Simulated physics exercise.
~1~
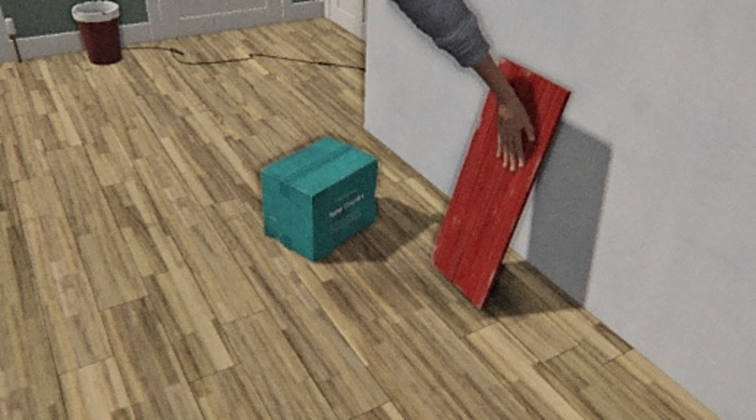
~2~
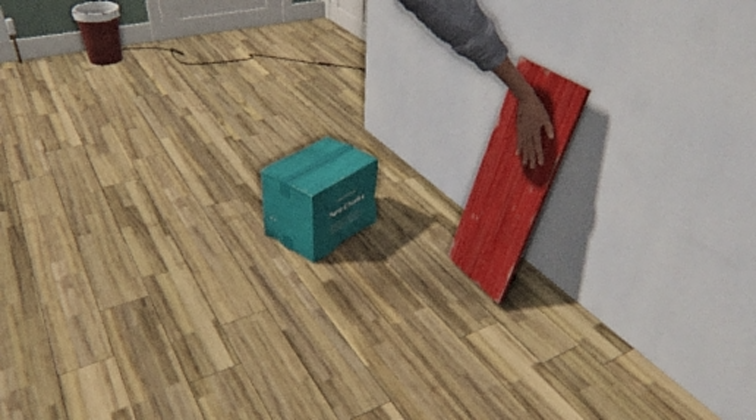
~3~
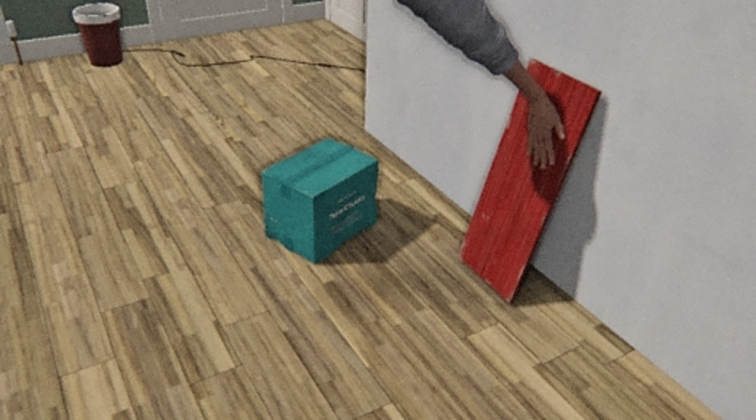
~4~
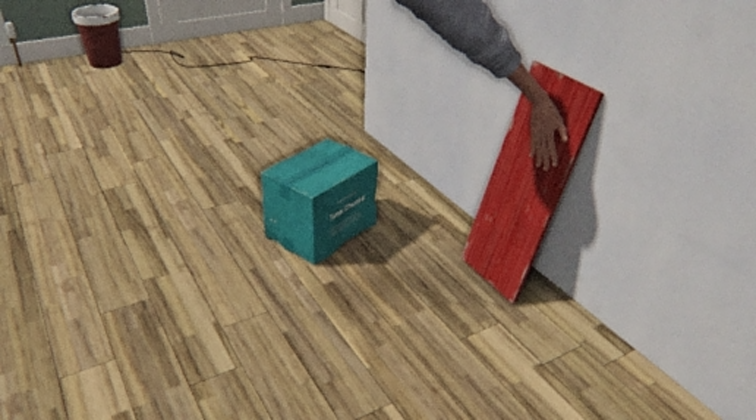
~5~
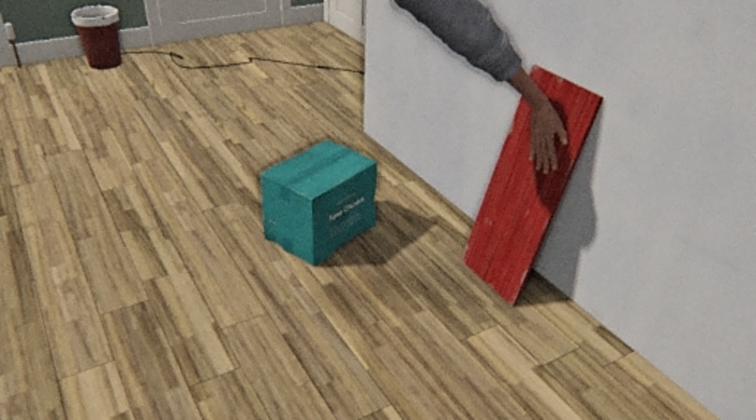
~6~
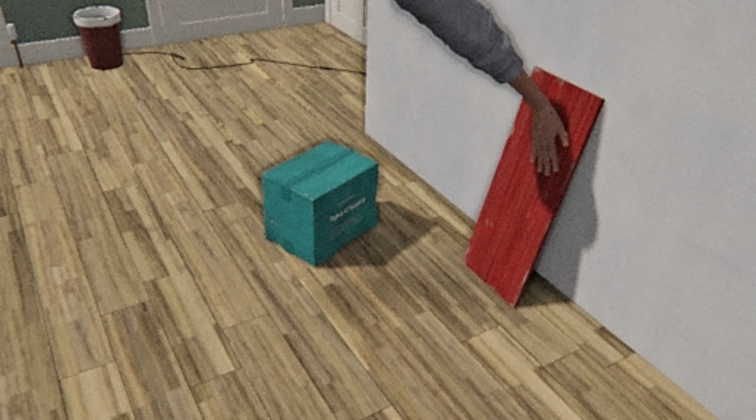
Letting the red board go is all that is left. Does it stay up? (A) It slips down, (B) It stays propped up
It stays propped up.
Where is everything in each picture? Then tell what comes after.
The first picture shows on its way; red board (492, 187); turquoise box (321, 197).
The second picture shows on its way; red board (511, 184); turquoise box (321, 198).
The third picture shows on its way; red board (521, 184); turquoise box (322, 199).
The fourth picture shows on its way; red board (524, 185); turquoise box (321, 200).
The fifth picture shows leant on the wall, still held; red board (524, 189); turquoise box (321, 201).
The sixth picture shows leant on the wall, still held; red board (525, 190); turquoise box (322, 202).
Then, 0.40 s after the last picture, nothing has stirred.
Then, 0.80 s after the last picture, red board resting near (525, 191).
At rest, both in place. Seen from the same camera at the end, red board near (525, 191). The board remains leaning.
